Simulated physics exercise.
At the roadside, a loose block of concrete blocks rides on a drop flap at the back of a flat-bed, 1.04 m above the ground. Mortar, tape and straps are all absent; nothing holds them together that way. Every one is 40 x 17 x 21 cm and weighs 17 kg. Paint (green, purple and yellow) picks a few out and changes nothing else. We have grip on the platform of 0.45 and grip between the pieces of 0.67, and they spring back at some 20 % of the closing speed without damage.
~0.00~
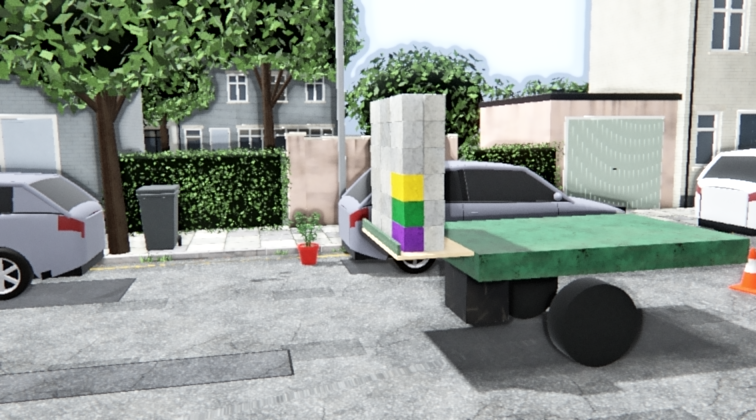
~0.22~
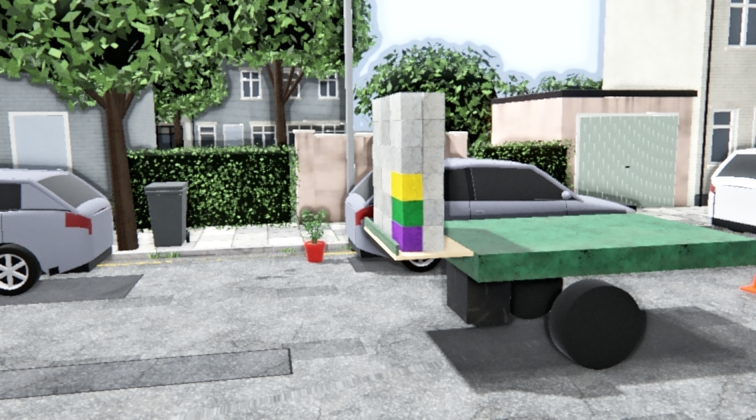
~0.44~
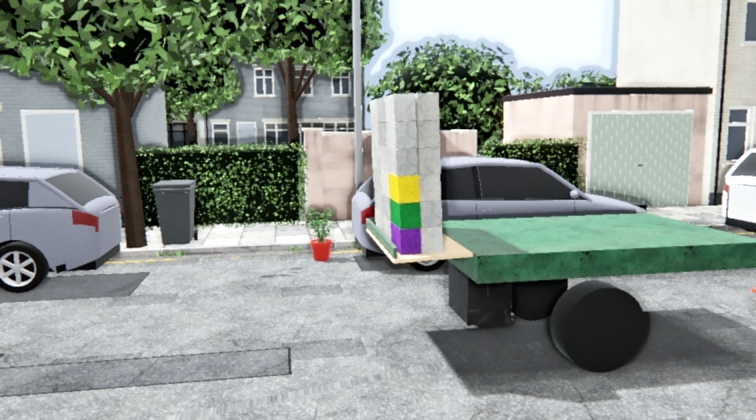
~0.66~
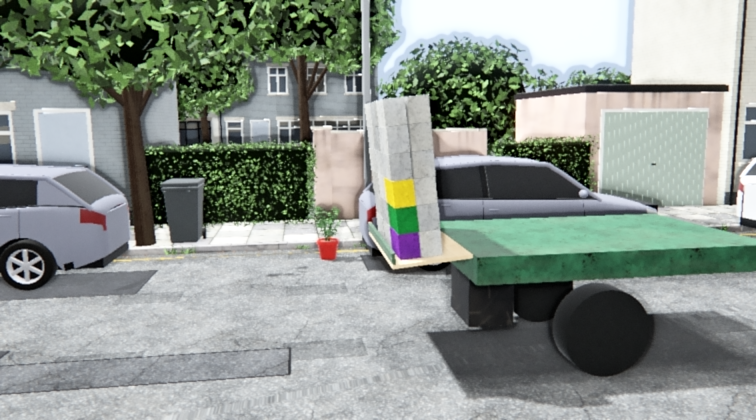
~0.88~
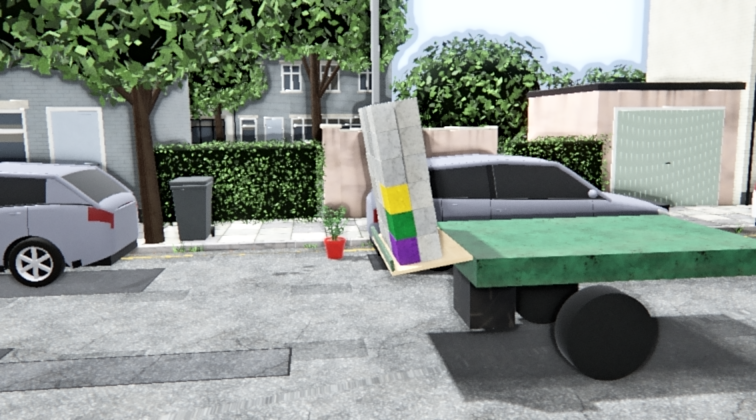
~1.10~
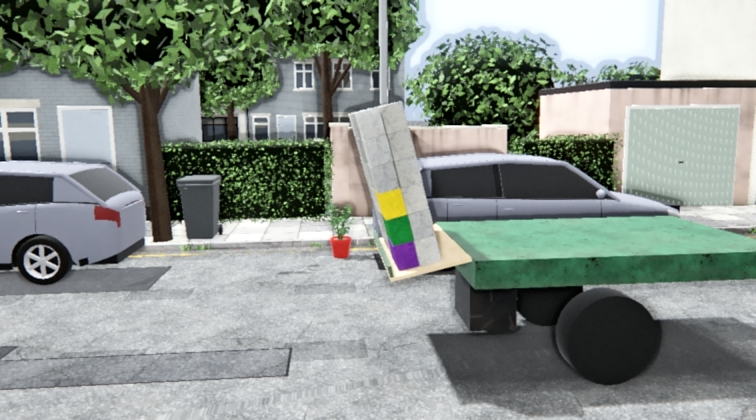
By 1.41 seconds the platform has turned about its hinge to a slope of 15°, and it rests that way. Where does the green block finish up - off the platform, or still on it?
Off the platform.
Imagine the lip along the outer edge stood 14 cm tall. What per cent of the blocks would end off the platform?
You'd get 80 in a hundred.
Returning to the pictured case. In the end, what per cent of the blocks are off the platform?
Near enough 75 per cent of them, I reckon.
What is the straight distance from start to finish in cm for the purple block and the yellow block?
Purple 10, yellow 150.
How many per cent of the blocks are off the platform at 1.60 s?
By then 55 %.
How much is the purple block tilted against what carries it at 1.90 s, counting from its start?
Tilt: Approx. 5°.
After 1.34 s, slope 15°; 4 of the 36 blocks off the platform; green block unmoved; yellow block leaning 9°.
After 1.60 s, slope 15°; 20 of the 36 blocks off the platform; green block unmoved; yellow block leaning 36°.
After 1.90 s, slope 15°; 25 of the 36 blocks off the platform; green block leaning 4°; yellow block on its side.
After 2.32 s, slope 15°; 27 of the 36 blocks off the platform; green block leaning 43°; yellow block on its side.
By the end (2.9 s), slope 15°; 27 of the 36 blocks off the platform; green block leaning 22°, 86 cm lower; yellow block on its side; purple block leaning 37°. As the last picture would show them, middles, green block near (377, 337), yellow block near (359, 372).
